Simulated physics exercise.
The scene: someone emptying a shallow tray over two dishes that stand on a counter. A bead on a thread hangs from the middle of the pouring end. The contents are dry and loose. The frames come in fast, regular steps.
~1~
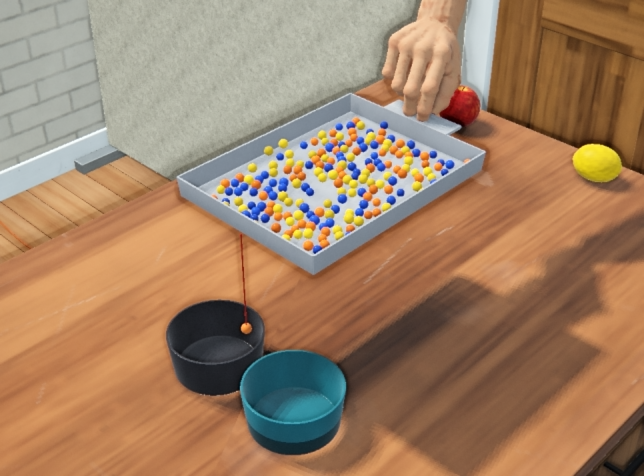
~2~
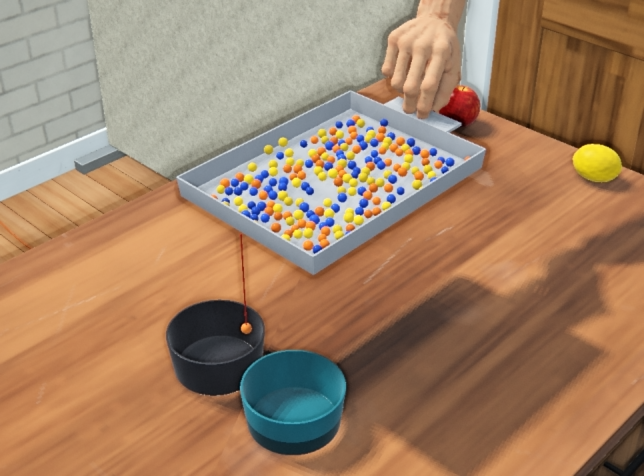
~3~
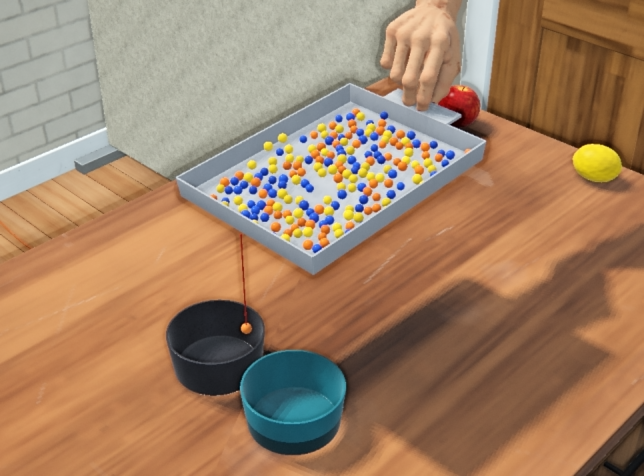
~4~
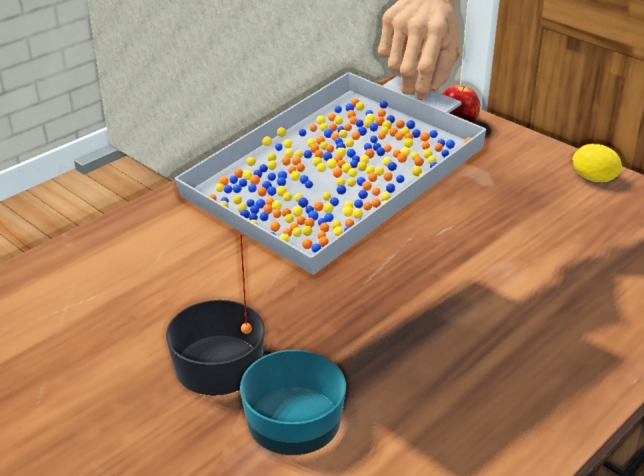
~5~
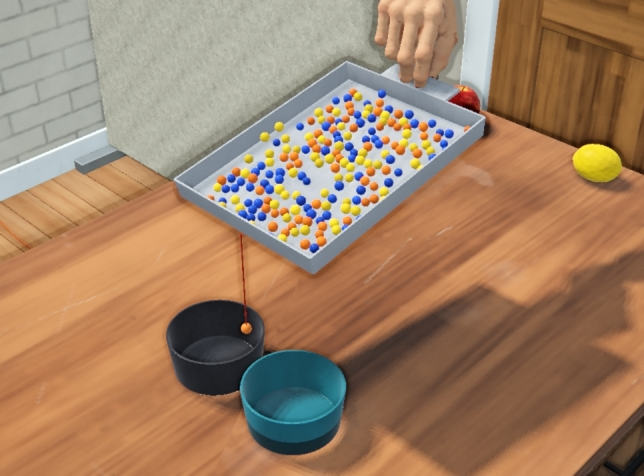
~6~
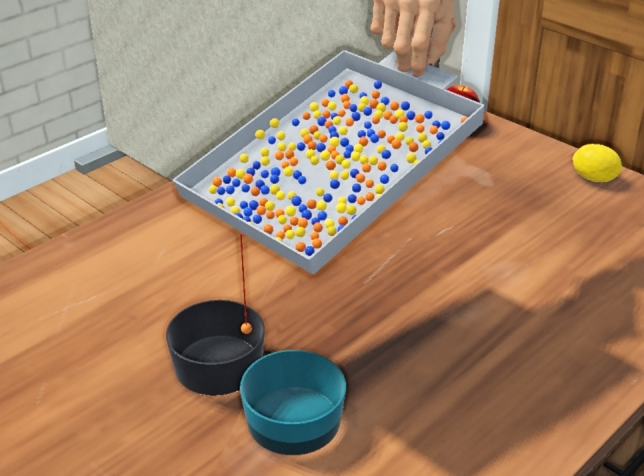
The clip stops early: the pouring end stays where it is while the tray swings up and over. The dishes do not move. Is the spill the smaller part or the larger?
Caught overall: Less than half.
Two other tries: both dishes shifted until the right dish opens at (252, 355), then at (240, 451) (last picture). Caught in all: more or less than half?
One: Below a half. Two: Under half.
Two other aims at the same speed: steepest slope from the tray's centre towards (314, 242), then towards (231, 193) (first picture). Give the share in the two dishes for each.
About 90 and 30 per cent.
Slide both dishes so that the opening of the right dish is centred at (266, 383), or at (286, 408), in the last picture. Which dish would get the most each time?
One: The dish on the left. Two: The left one.
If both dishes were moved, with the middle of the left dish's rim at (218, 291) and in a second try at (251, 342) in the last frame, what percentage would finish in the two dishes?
The first gives 0 %, the second 0 %.
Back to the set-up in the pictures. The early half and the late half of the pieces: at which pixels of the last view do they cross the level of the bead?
The first part at (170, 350); the rest at (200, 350).
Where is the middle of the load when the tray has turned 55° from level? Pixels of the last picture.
Close to (257, 195).
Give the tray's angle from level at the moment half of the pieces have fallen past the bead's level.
Near 105 degrees.
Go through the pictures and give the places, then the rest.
In the first picture, corners of the pouring end near (180, 177) and (313, 254), level; middle of the load near (338, 183), round plastic beads; left dish near (179, 369); right dish near (256, 428); bead on its thread near (247, 329).
In the second picture, corners of the pouring end near (180, 177) and (313, 254), level; middle of the load near (338, 182).
In the third picture, corners of the pouring end near (179, 177) and (312, 255), tipped barely, level across its low end; middle of the load near (338, 178).
In the fourth picture, corners of the pouring end near (178, 178) and (311, 255), tipped a little, level across its low end; middle of the load near (337, 173).
In the fifth picture, corners of the pouring end near (177, 179) and (310, 256), tipped a little, level across its low end; middle of the load near (335, 168).
In the sixth picture, corners of the pouring end near (176, 180) and (309, 257), tipped a little, level across its low end; middle of the load near (331, 165), all but a few on the move; left dish near (179, 369); right dish near (256, 428).
Shortly afterwards, tray tipped steeply; all but a few on the tray; only a few in the air.
Next, tray tipped right over; the bulk on the tray; only a few in the right dish; only a few in the left dish; only a few outside both; a little in the air.
Some moments later, tray tipped past a quarter turn; a little in the right dish; near a quarter in the left dish; near two thirds outside both; only a few in the air.
In the end, tray tipped past a quarter turn; a little in the right dish; near a quarter in the left dish; near two thirds outside both.
